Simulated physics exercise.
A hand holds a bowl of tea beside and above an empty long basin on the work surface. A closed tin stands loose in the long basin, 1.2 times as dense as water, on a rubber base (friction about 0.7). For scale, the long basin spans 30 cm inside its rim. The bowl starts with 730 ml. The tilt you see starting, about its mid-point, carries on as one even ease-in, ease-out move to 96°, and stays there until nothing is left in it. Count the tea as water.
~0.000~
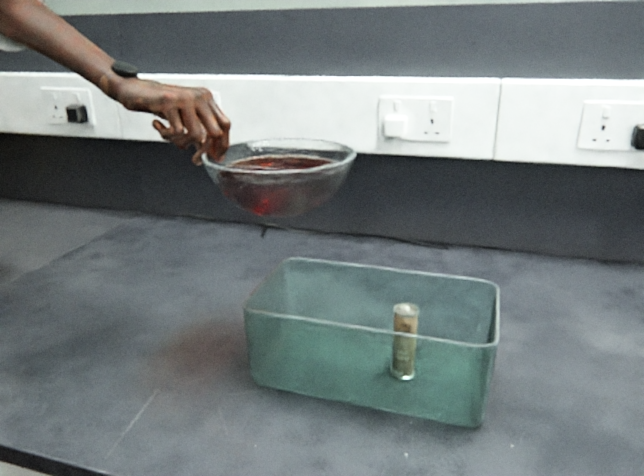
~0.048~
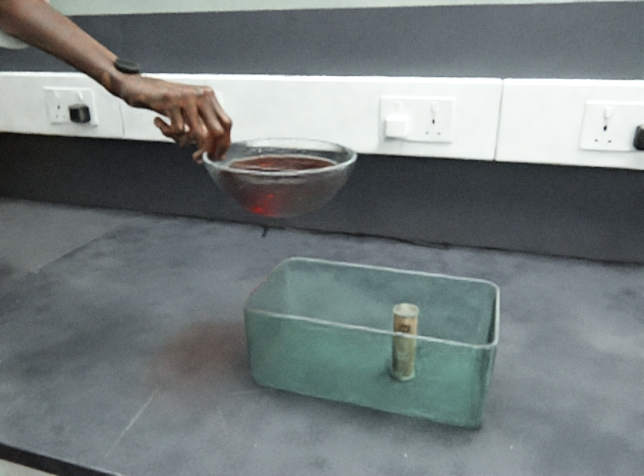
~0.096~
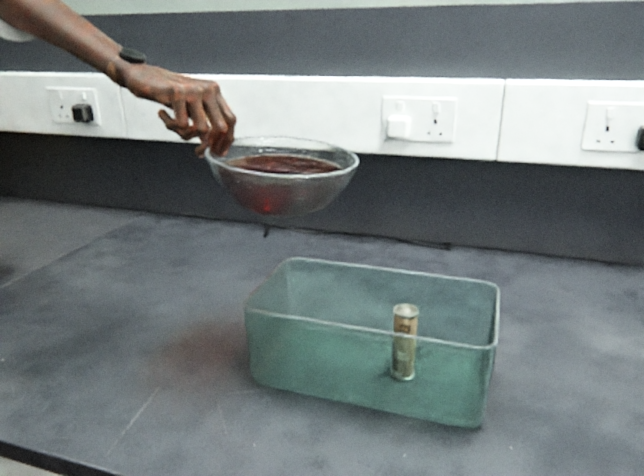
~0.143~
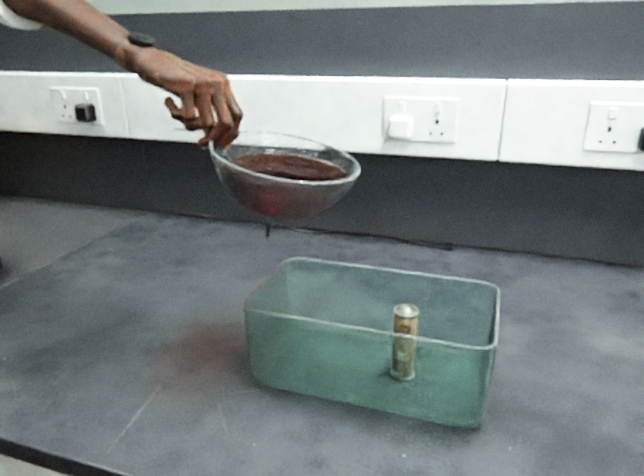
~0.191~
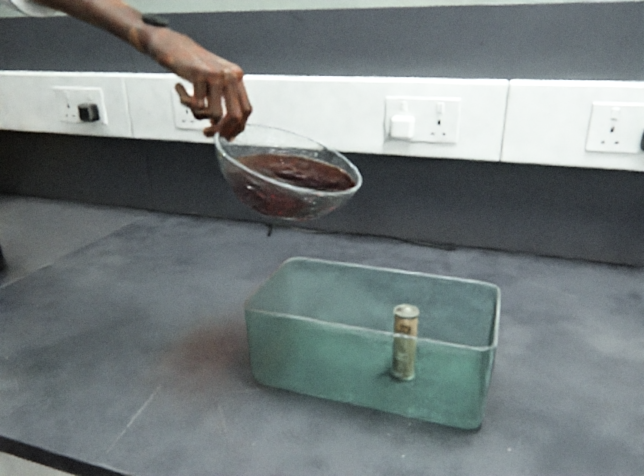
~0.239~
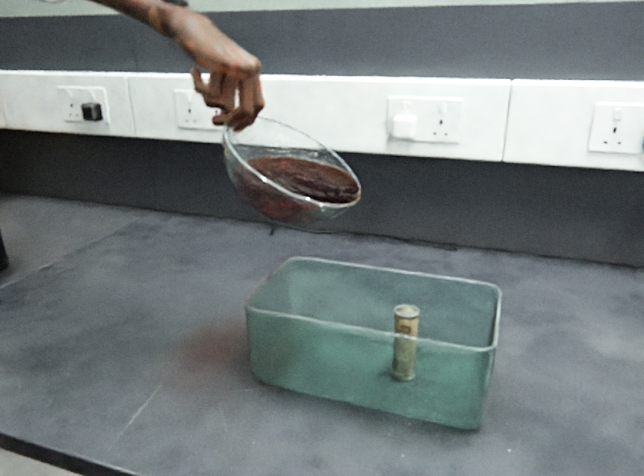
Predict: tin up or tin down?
It falls.
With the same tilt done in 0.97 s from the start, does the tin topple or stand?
Then it keeps standing.
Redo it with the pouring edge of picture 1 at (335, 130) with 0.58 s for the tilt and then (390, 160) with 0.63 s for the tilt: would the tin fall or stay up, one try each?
First it falls; then it stays up.
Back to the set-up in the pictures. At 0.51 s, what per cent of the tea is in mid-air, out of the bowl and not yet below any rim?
Near 40 in a hundred.
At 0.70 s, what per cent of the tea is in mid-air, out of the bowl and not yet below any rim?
Near 2 in a hundred.
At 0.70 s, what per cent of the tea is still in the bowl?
Some 0 per cent.
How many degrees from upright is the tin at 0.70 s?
Near 10° from upright.
Then, 0.51 s in, the tilt is 87° and 8 per cent is still to pour; the tin stands where it began.
Then, 0.70 s in, the tilt is 96° and 0 per cent is still to pour; the tin leans 9°.
Then, 0.91 s in, the tilt is 96° and 0 per cent is still to pour; the tin leans 20°.
Then, 1.13 s in, the tilt is 96° and 0 per cent is still to pour; the tin lies on its side.
Finally, the tin lies on its side.
